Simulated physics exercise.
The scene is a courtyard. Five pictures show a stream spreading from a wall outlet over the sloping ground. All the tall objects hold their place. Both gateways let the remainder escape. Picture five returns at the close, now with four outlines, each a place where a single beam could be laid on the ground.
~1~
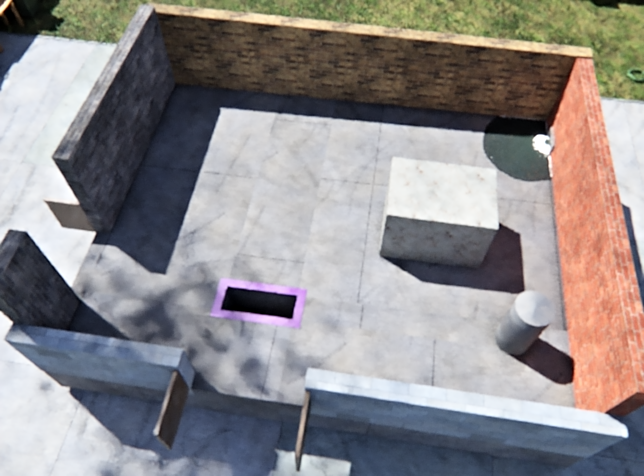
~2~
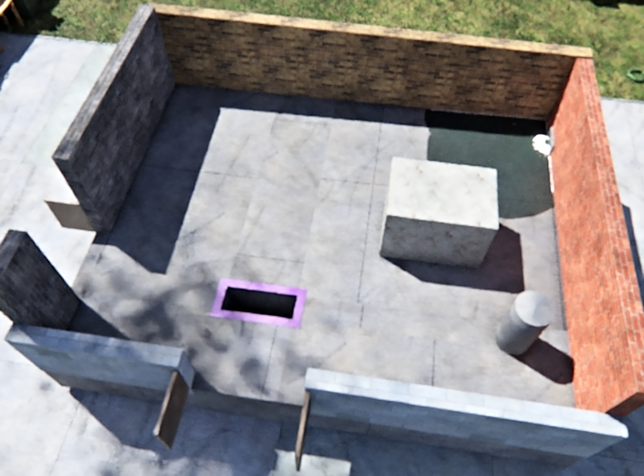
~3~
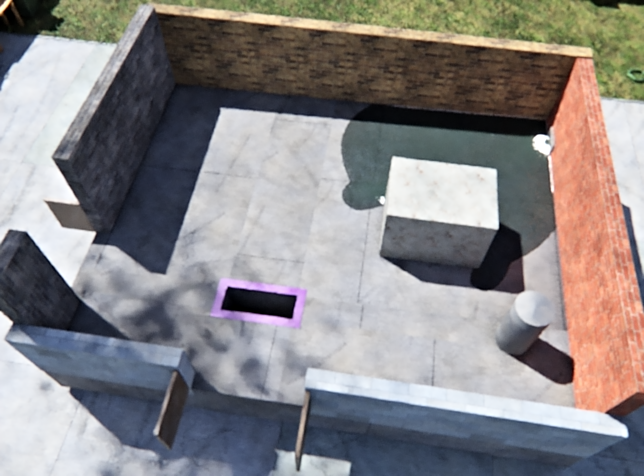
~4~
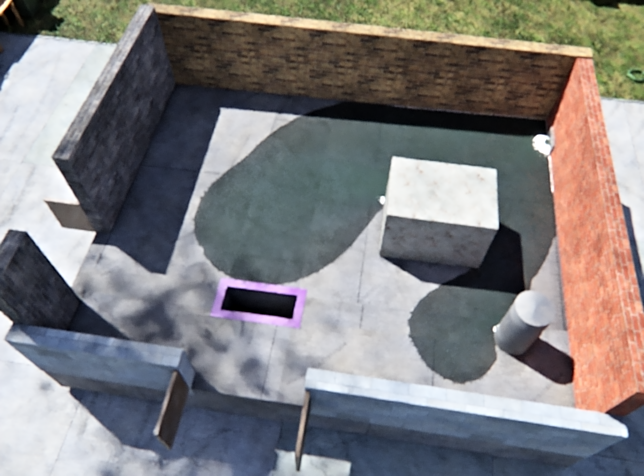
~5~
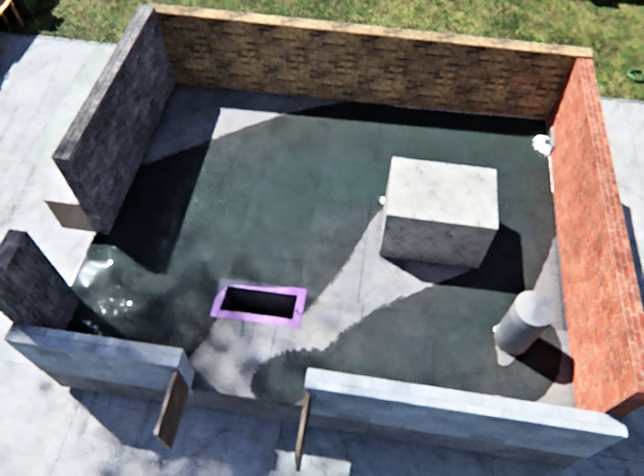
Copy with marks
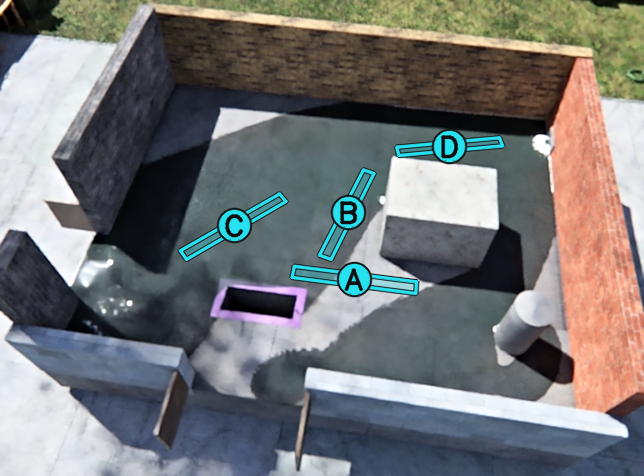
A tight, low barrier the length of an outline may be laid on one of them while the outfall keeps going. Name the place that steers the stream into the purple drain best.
The best position is C.
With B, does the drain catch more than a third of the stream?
No.
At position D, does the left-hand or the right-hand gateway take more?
More leaves on the left.
In cyan, A from (293, 271) to (416, 287); B from (325, 257) to (368, 171); C from (183, 255) to (282, 197); D from (397, 151) to (501, 141).
Choosing A, about 15 % of the stream goes into the purple drain, about 85 % out by the gates.
Choosing B, about 14 % of the stream goes into the purple drain, about 87 % out by the gates.
Choosing C, about 23 % of the stream goes into the purple drain, about 77 % out by the gates.
Choosing D, about 14 % of the stream goes into the purple drain, about 86 % out by the gates.
